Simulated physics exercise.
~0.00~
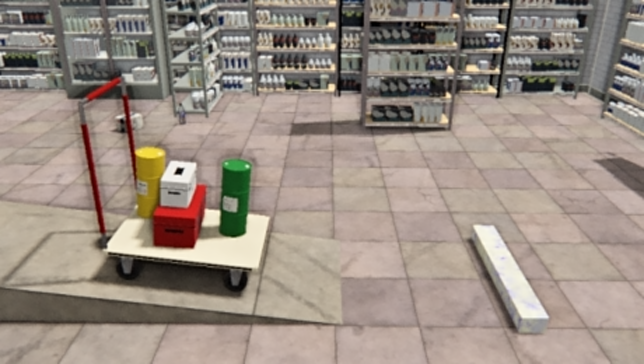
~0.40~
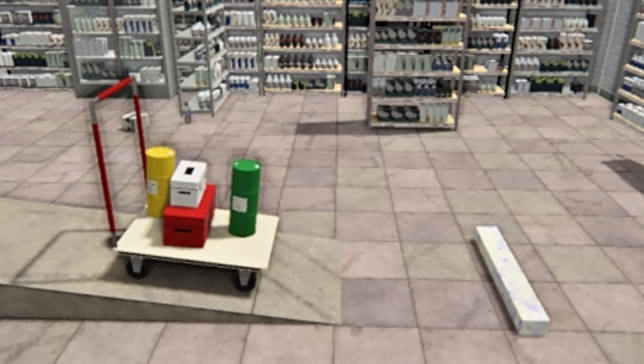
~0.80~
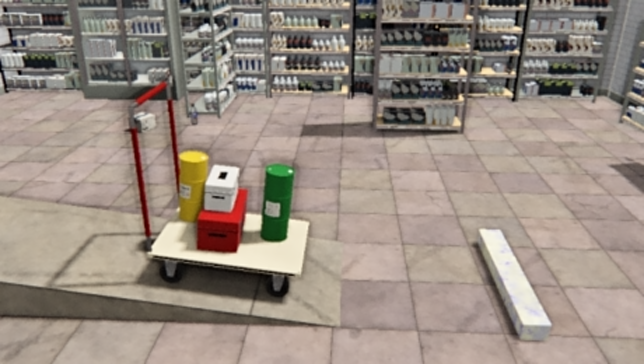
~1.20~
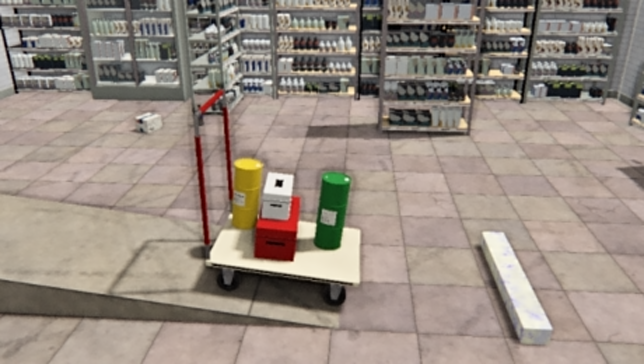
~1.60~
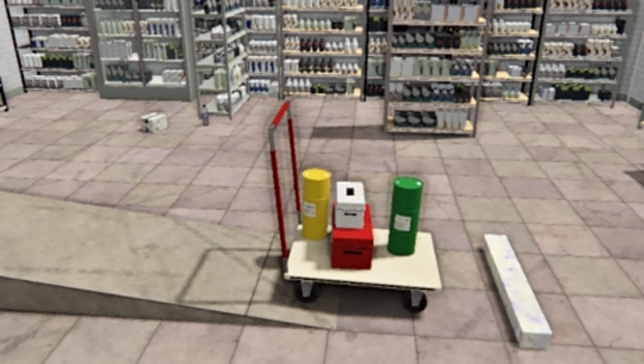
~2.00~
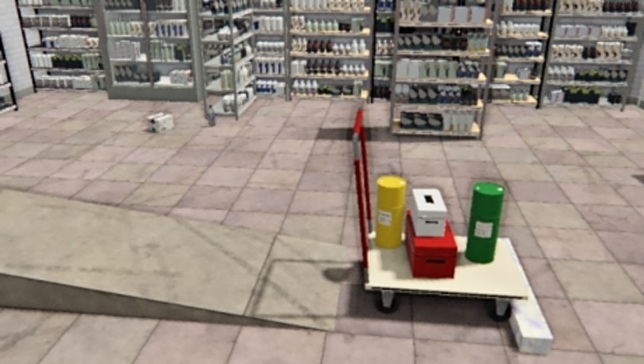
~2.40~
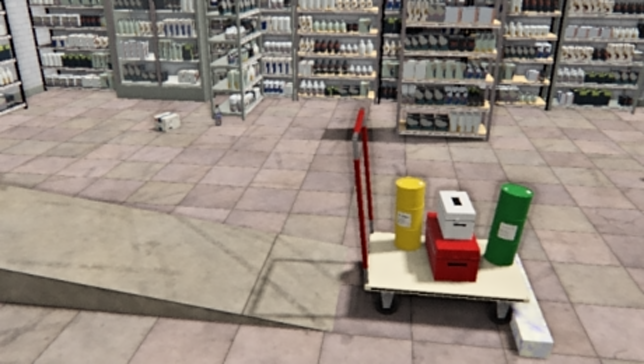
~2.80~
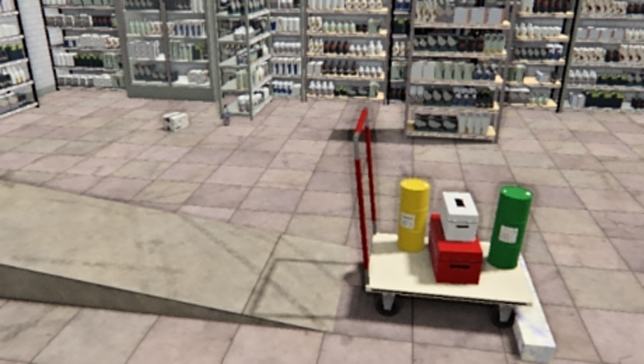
In a store aisle, a loaded trolley rolls right off a ramp and stops at a kerb, its load sliding but upright.
